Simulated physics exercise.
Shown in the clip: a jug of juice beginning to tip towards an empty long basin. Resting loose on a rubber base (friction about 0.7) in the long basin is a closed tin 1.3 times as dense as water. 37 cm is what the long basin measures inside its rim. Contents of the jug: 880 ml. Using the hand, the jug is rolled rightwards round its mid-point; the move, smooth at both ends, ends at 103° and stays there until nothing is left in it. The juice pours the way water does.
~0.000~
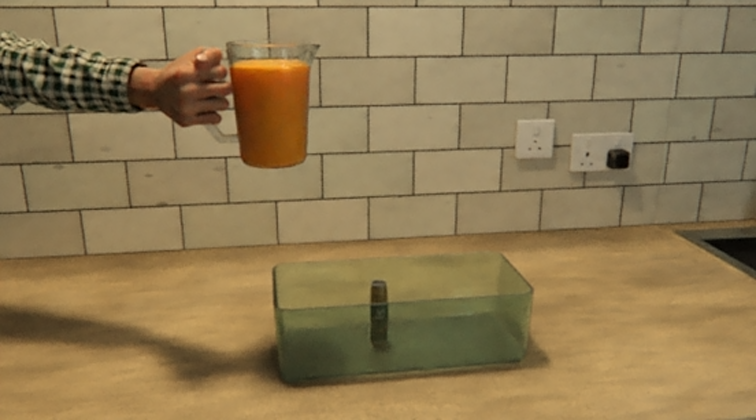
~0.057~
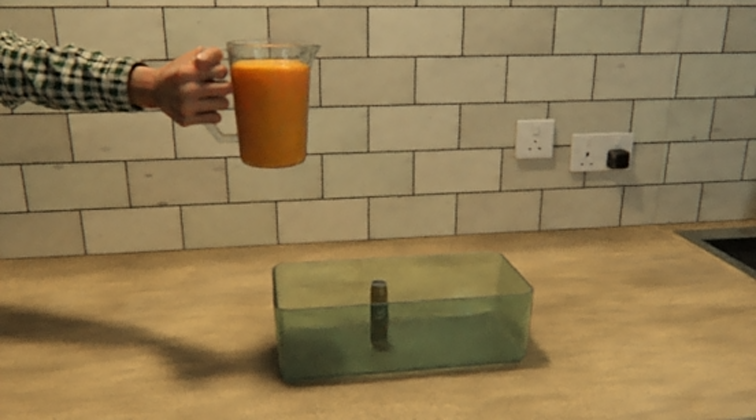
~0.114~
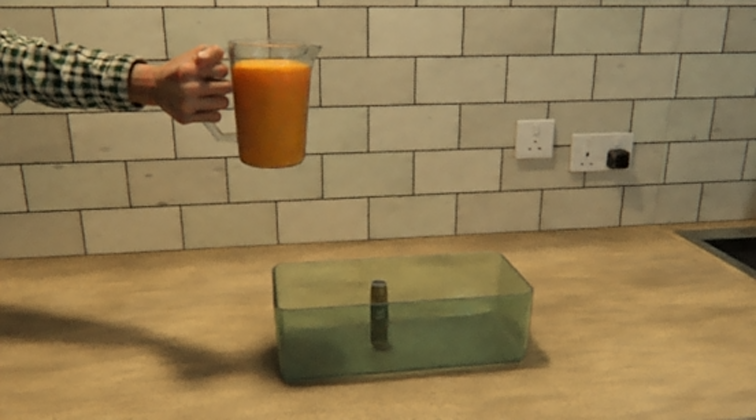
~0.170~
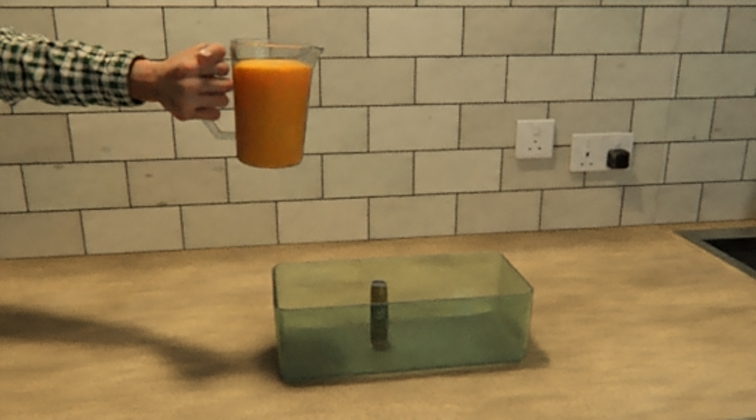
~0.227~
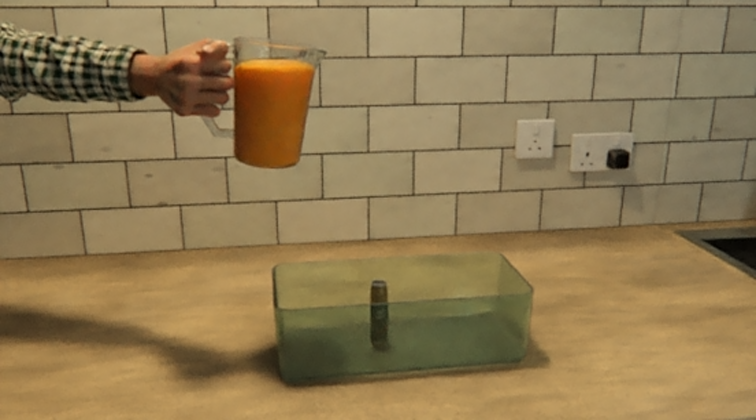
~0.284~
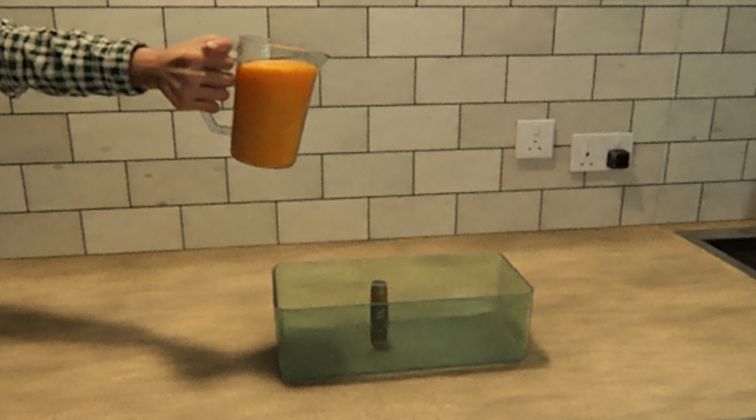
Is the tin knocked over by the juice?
I expect it will stay vertical.
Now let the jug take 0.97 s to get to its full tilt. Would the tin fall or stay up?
Then the tin does not tip.
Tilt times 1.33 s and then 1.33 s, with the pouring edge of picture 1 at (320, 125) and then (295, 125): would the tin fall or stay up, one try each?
Run one: It tumbles. Run two: It tumbles.
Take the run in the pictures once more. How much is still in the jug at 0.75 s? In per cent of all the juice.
About 90 percent.
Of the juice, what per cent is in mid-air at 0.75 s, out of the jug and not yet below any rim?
Near 10 per cent at that time.
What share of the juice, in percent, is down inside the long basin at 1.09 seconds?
Reading: Approx. 26 %.
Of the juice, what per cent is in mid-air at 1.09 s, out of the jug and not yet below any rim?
About 30 % of the total.
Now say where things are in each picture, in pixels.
Tilt 0°; pouring edge (320, 44); surface from (232, 64) to (308, 63); the long basin's rim runs from (274, 287) to (517, 272); the tin's top is at (379, 286), in the first frame.
Tilt 0°; pouring edge (320, 44); surface from (232, 63) to (309, 63), in the second frame.
Tilt 2°; pouring edge (322, 45); surface from (234, 64) to (310, 64), in the third frame.
Tilt 4°; pouring edge (324, 48); surface from (234, 63) to (311, 64), in the fourth frame.
Tilt 7°; pouring edge (327, 51); surface from (237, 64) to (314, 64), in the fifth frame.
Tilt 11°; pouring edge (330, 55); surface from (239, 65) to (317, 65), in the sixth frame.
Then, 0.75 s in, the tilt is 62° and 89 per cent is still to pour; the tin stands where it began.
Then, 1.09 s in, the tilt is 95° and 44 per cent is still to pour; the tin stands where it began.
Then, 1.44 s in, the tilt is 103° and 5 per cent is still to pour; the tin stands where it began.
Then, 1.83 s in, the tilt is 103° and 0 per cent is still to pour; the tin stands where it began.
Finally, the tin stands where it began.
